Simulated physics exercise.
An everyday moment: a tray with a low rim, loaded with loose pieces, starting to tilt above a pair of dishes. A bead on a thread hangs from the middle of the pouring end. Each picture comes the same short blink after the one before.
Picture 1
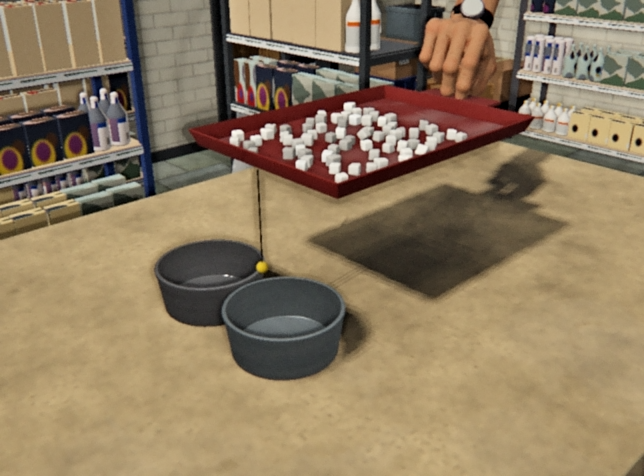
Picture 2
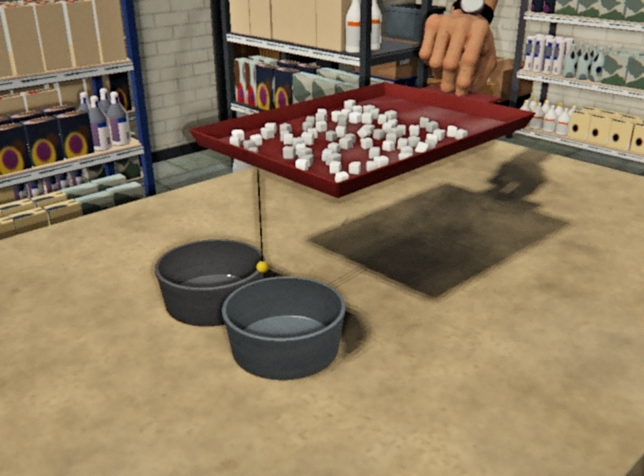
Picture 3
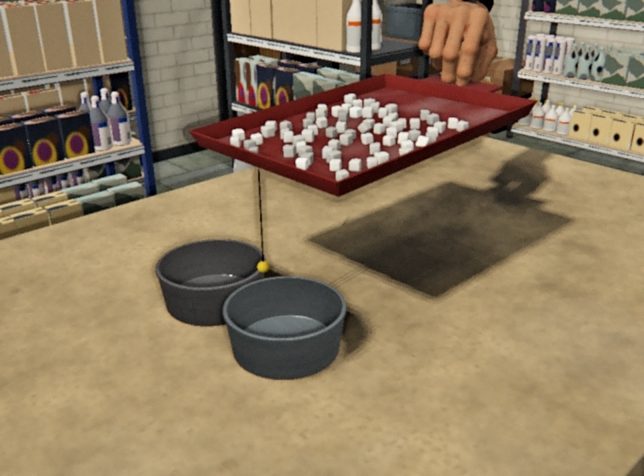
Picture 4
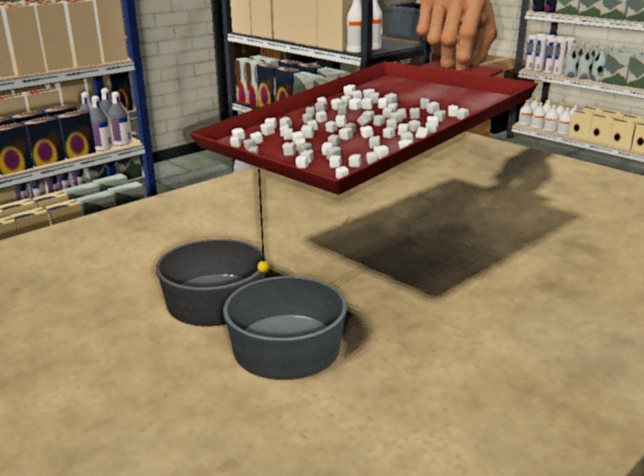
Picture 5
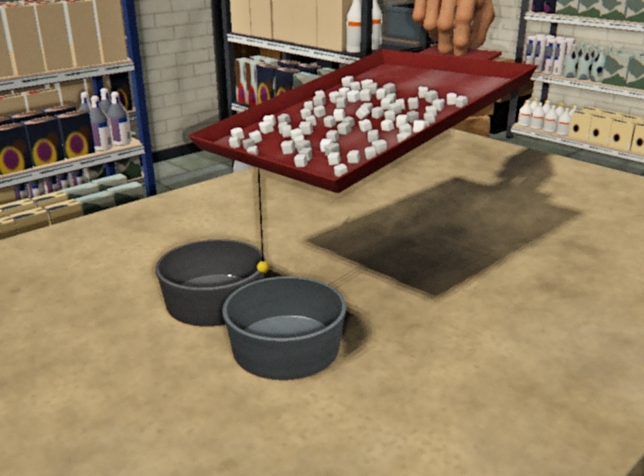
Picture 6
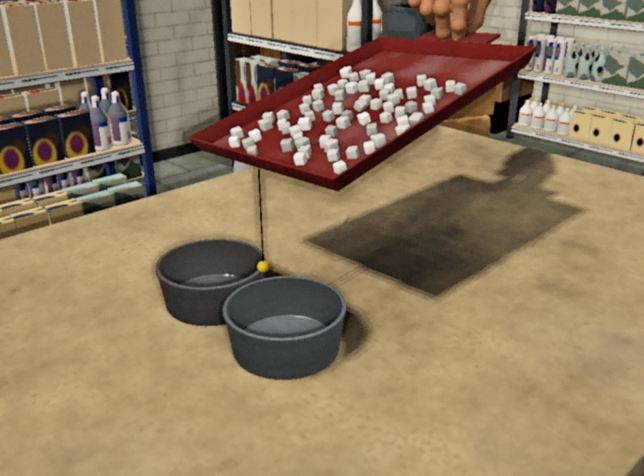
A red tray scattered with white sugar cubes tilted slowly above two dark round dishes, its far side rising as a hand held it there, while the yellow bead on its thread hung still.
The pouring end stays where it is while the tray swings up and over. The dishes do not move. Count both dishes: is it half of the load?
They take more than half between them.
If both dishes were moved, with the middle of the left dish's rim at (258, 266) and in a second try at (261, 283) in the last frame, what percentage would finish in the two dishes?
About 10 and 20 per cent.
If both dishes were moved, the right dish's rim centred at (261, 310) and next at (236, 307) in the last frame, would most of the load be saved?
At the first place the larger part, at the second the larger part.
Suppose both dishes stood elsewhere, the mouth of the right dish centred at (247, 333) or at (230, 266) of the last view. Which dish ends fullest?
One: Left. Two: The right one.
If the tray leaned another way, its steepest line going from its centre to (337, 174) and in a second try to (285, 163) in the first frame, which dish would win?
One: The right one. Two: The right dish.
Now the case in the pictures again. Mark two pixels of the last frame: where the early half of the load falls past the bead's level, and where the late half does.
At about (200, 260), then at (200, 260).
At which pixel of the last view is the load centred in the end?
At about (204, 301).
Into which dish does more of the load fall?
It is the left one.
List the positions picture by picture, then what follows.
In the first frame, corners of the pouring end near (198, 129) and (338, 180), level; middle of the load near (350, 140), sugar cubes; left dish near (166, 297); right dish near (237, 346); bead on its thread near (262, 267).
In the second frame, corners of the pouring end near (198, 129) and (338, 179), level; middle of the load near (350, 139).
In the third frame, corners of the pouring end near (198, 130) and (338, 178), tipped barely, lowest at the left corner; middle of the load near (351, 135).
In the fourth frame, corners of the pouring end near (198, 132) and (337, 176), tipped a little, lowest at the left corner; middle of the load near (350, 128).
In the fifth frame, corners of the pouring end near (197, 134) and (335, 175), tipped a little, lowest at the left corner; middle of the load near (349, 122).
In the sixth frame, corners of the pouring end near (197, 136) and (334, 173), tipped a little, lowest at the left corner; middle of the load near (347, 116); left dish near (167, 296); right dish near (238, 346).
Shortly afterwards, tray tipped steeply; all but a few on the tray; only a few in the air.
Next, tray tipped right over; a little on the tray; only a few in the right dish; near a third in the left dish; a little outside both; near a third in the air.
Some moments later, tray tipped past a quarter turn; a little in the right dish; near two thirds in the left dish; near a third outside both.
In the end, tray tipped past a quarter turn; a little in the right dish; near two thirds in the left dish; near a third outside both.
